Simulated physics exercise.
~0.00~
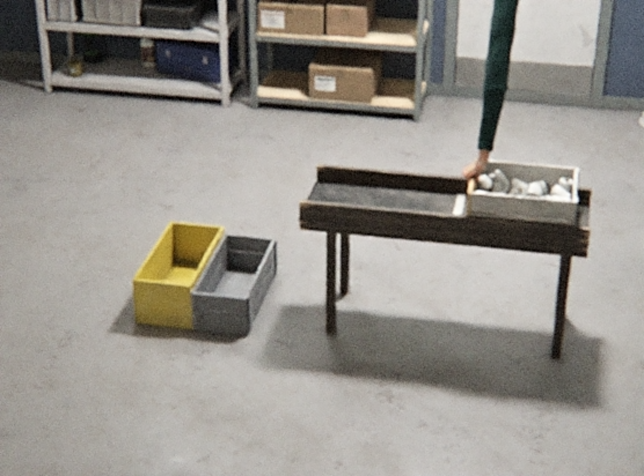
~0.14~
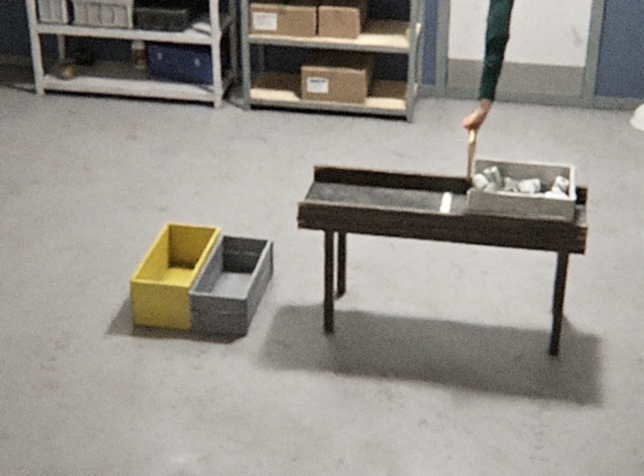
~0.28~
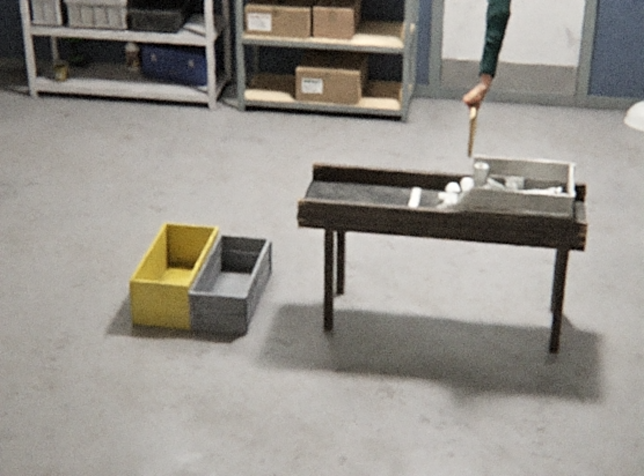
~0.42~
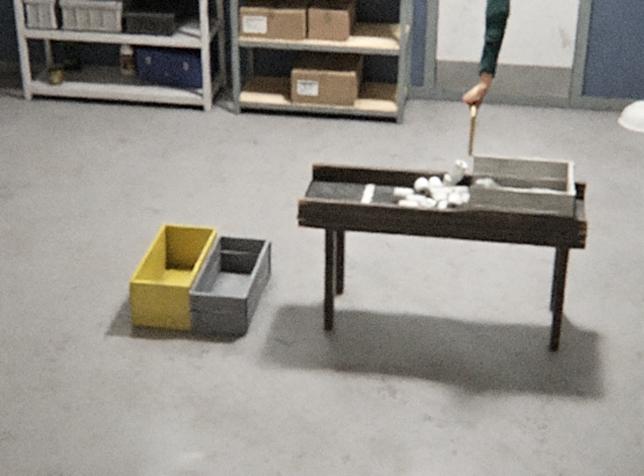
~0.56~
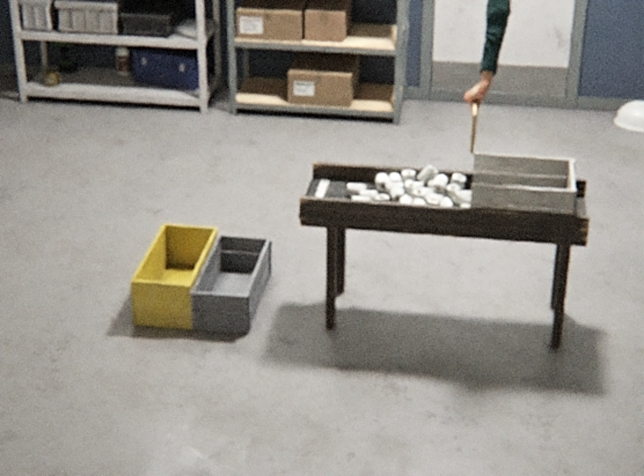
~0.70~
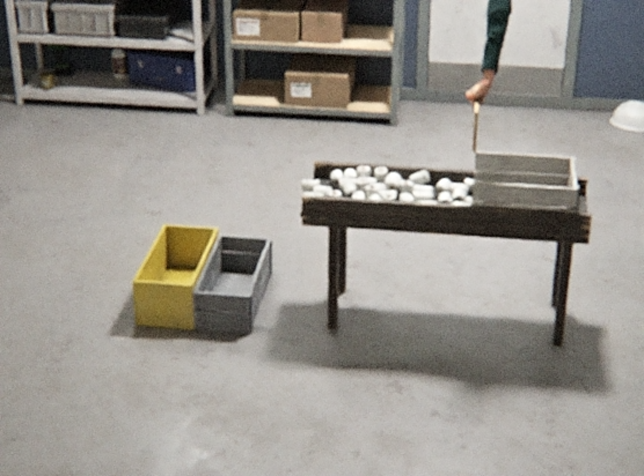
In a storeroom with grey flooring and loaded shelves along the back wall, seen from slightly above as the camera shifts slightly, a dark, table-like belt stands right of a yellow box and a grey bin on the floor. A pale, open-ended pen full of white rolls sits at its right end. A green-sleeved arm lifts a panel from the pen, then the belt carries a pale stripe leftward and the rolls spread out behind it.
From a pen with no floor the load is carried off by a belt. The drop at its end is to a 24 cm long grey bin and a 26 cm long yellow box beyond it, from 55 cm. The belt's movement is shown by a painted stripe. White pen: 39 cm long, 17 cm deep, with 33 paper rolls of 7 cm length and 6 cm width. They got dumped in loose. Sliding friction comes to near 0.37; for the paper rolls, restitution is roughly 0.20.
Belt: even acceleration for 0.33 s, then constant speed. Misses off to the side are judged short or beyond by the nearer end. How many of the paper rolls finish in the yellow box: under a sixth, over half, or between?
Count for the yellow box: Smaller than a sixth of the items land there.
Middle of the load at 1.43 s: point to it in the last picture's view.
Estimated middle - around (229, 283).
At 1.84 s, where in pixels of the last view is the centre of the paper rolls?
Look around pixel (235, 291).
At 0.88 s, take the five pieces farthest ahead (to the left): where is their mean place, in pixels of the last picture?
The five leading pieces sit around (262, 206).
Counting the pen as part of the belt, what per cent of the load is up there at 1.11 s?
That would be about 20 per cent.
After 0.88 s, 21 on the belt and 12 in the air.
After 1.11 s, 8 in the grey bin, 6 on the belt and 19 in the air.
After 1.43 s, 28 in the grey bin and 5 in the air.
Outcome (at 1.84 s), 33 in the grey bin. Asked share, 0 of 33, 0 per cent.
